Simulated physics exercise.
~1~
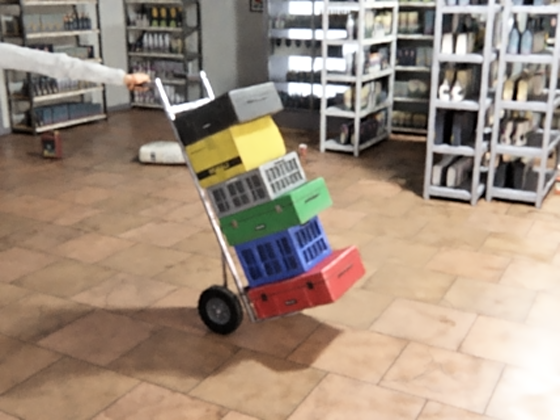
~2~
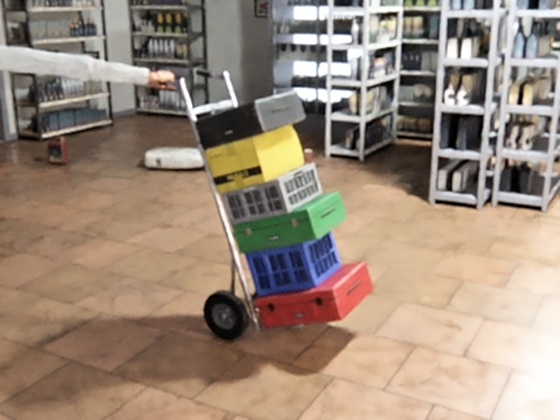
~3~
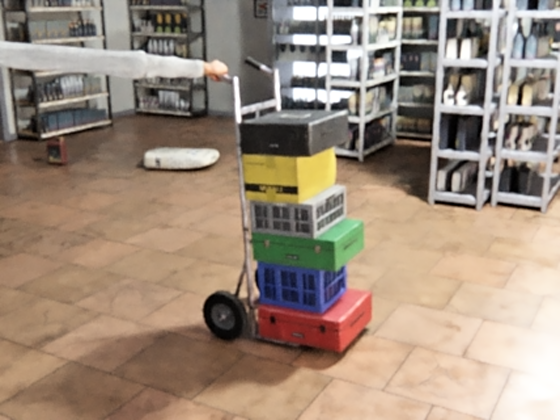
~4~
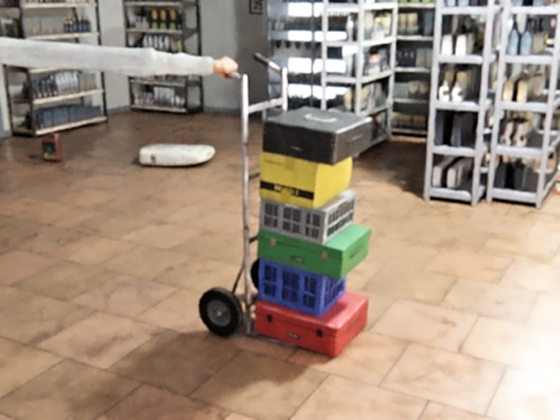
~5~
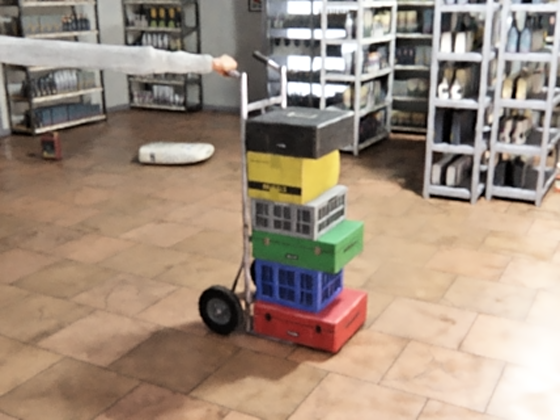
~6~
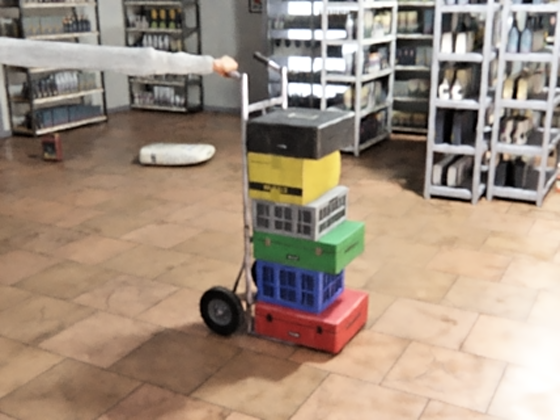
In a storeroom with brown tiled floor and metal shelves of bottles and other goods along the back, a slightly swaying camera looks at a hand truck from the side. An outstretched arm from the left grips its handle as it leans back to the left, carrying a stack with a red toolbox lowest, then a blue crate, green toolbox, grey crate, yellow box and black toolbox. The arm swings the truck upright, and the load tips rightward with it. The upper pieces rock slightly, then settle back. Finally the truck stands still, still held, with all six pieces stacked.
